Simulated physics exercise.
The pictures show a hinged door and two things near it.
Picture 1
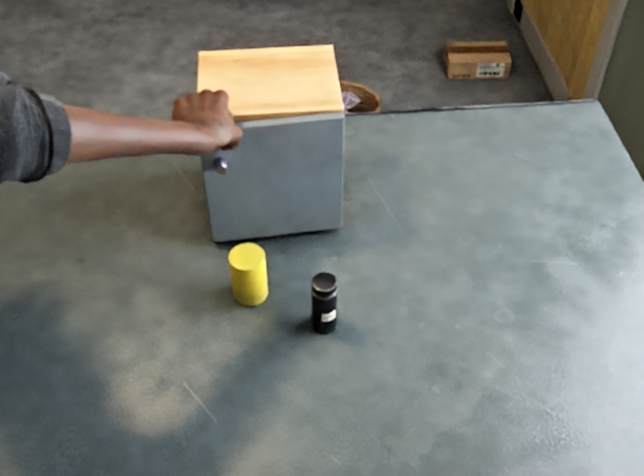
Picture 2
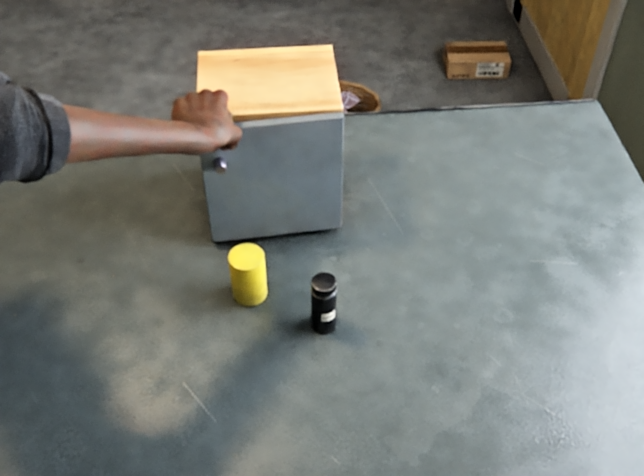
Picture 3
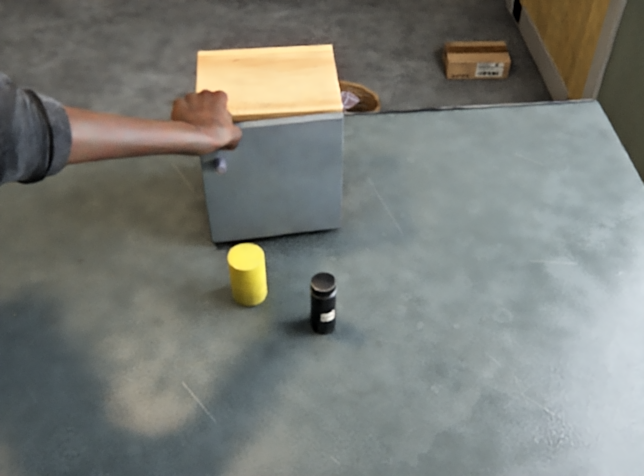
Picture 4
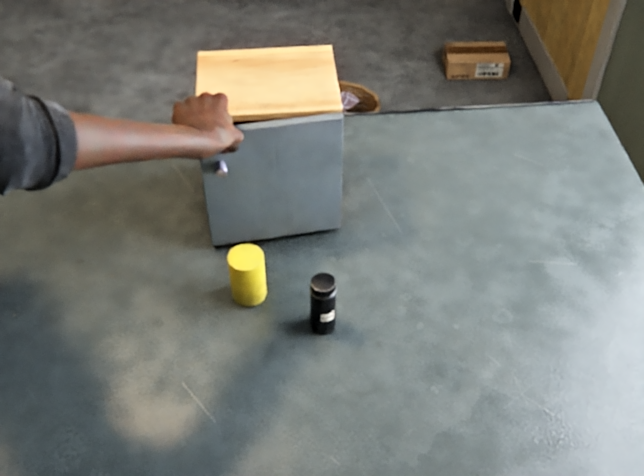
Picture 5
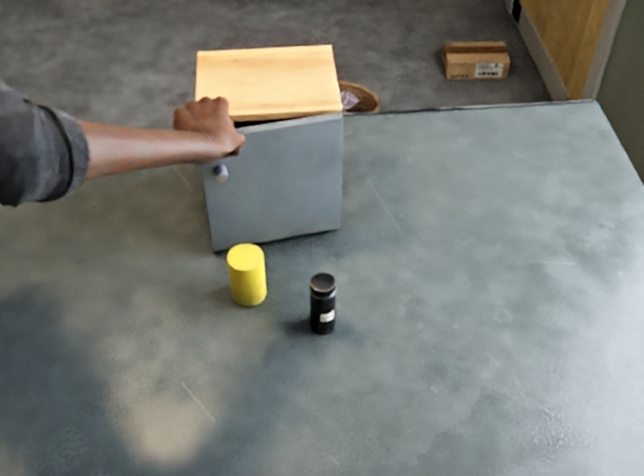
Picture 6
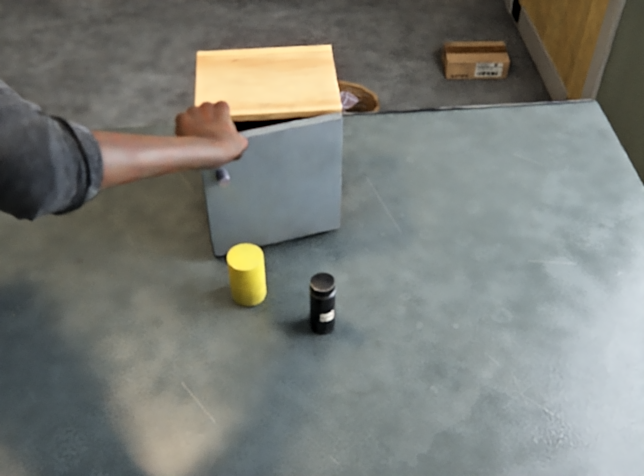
A person's dark-sleeved arm reaches in from the left, its hand at the top edge of a grey door on a small box with a pale wooden top, seen from above on a grey-green tabletop. A yellow candle stands in front of the door, with a black shaker to its right and a cardboard box beyond the table. The hand slowly pulls the door slightly open while the camera stays essentially still.
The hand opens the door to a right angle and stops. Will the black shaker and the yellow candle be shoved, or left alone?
The black shaker is pushed along; the yellow candle is pushed along.
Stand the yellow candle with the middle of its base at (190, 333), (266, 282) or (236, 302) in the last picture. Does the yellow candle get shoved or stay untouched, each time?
In that order, it escapes contact; is moved; is moved.
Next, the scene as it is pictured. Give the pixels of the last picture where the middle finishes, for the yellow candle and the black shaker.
The yellow candle at (349, 334), the black shaker at (368, 305).
Then, 1.06 s past the last view, door 58° open; black shaker moving near (326, 304); yellow candle travelled well along near (295, 310).
Then, 1.32 s past the last view, door 69° open; black shaker travelled about its own width near (348, 306); yellow candle travelled well along near (320, 320).
Then, 1.50 s past the last view, door 77° open; black shaker travelled about its own width near (358, 306); yellow candle travelled well along near (338, 328).
Finally, the black shaker gets knocked, near (368, 305); the yellow candle gets knocked, near (349, 334).
